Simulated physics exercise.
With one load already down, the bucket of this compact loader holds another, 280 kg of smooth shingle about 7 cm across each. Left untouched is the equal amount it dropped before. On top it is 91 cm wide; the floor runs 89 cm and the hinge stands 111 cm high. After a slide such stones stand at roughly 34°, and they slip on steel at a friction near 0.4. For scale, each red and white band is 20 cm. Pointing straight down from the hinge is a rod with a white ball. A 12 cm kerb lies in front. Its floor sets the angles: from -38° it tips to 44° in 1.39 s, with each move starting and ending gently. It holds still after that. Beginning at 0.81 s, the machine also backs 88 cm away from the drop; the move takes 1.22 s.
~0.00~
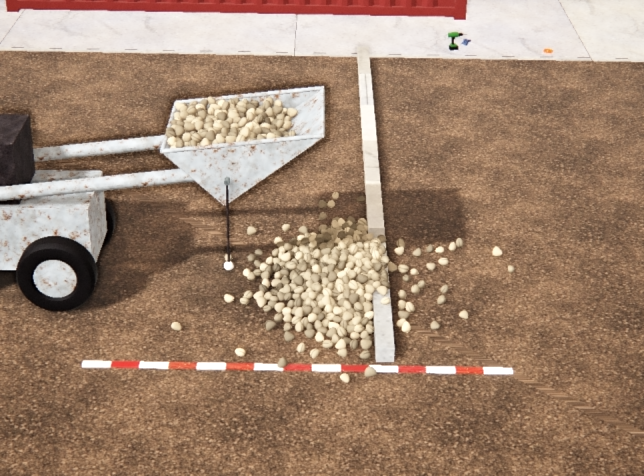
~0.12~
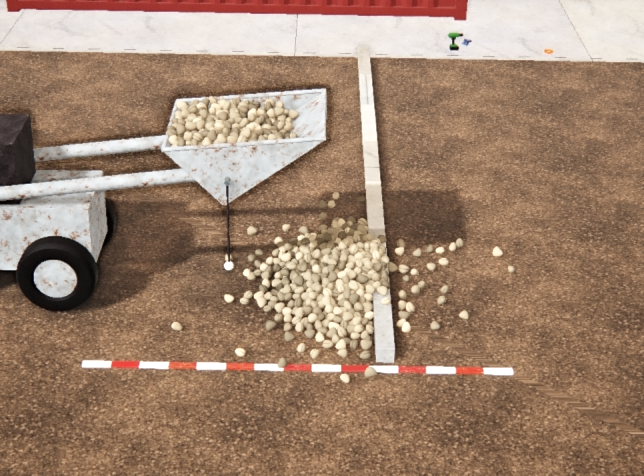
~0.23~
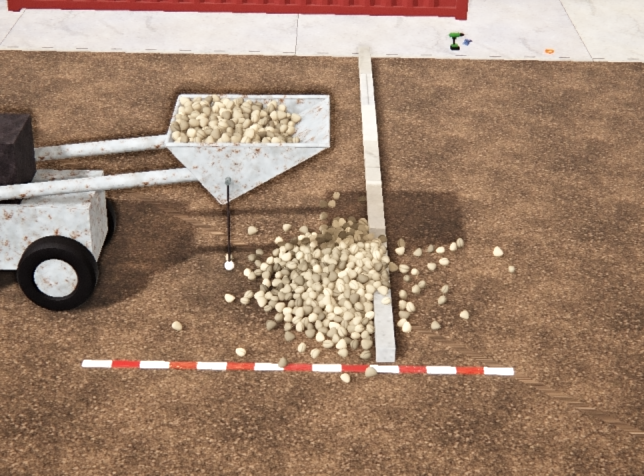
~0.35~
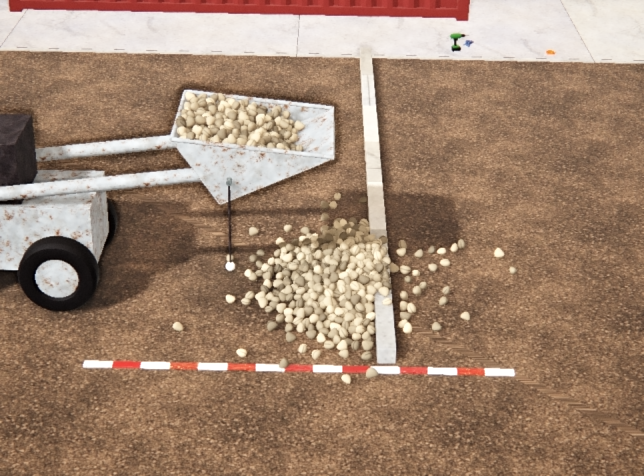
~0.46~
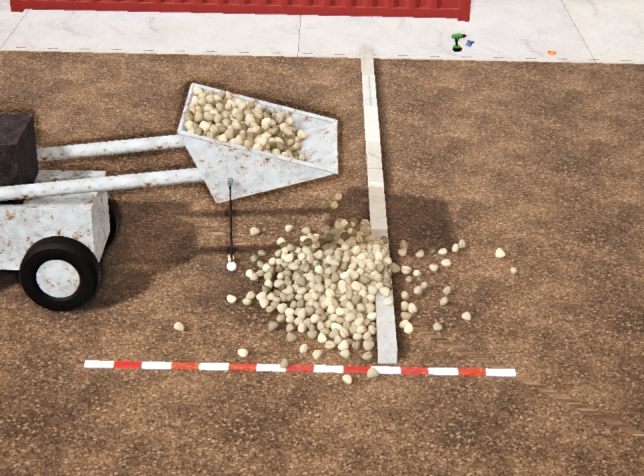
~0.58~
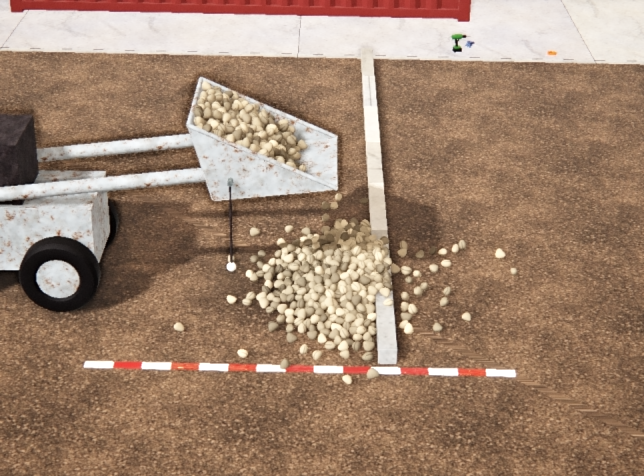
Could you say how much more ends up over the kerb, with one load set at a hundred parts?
I'd put it at 0 parts in every hundred.
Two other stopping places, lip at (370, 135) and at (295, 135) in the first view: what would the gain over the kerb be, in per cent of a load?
The first would add around 15 per cent, the second around 0 per cent.
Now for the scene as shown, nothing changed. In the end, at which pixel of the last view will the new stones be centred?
They come to rest centred about (280, 274).
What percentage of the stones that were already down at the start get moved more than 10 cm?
Some 10 percent, give or take.
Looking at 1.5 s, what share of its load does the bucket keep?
Around 10 in a hundred.
After 1.0 s the floor is at 31°; in per cent of one load, 96 in the bucket, 100 on this side of the kerb, 5 over the kerb; the foremost stones are at (467, 267).
After 1.5 s the floor is at 44°; in per cent of one load, 8 in the bucket, 188 on this side of the kerb, 5 over the kerb; the foremost stones are at (467, 267).
After 2.5 s the floor is at 44°; in per cent of one load, 0 in the bucket, 196 on this side of the kerb, 5 over the kerb; the foremost stones are at (467, 267).
After 4.9 s the floor is at 44°; in per cent of one load, 0 in the bucket, 196 on this side of the kerb, 5 over the kerb; the foremost stones are at (467, 267). Net gain over the kerb, 0.
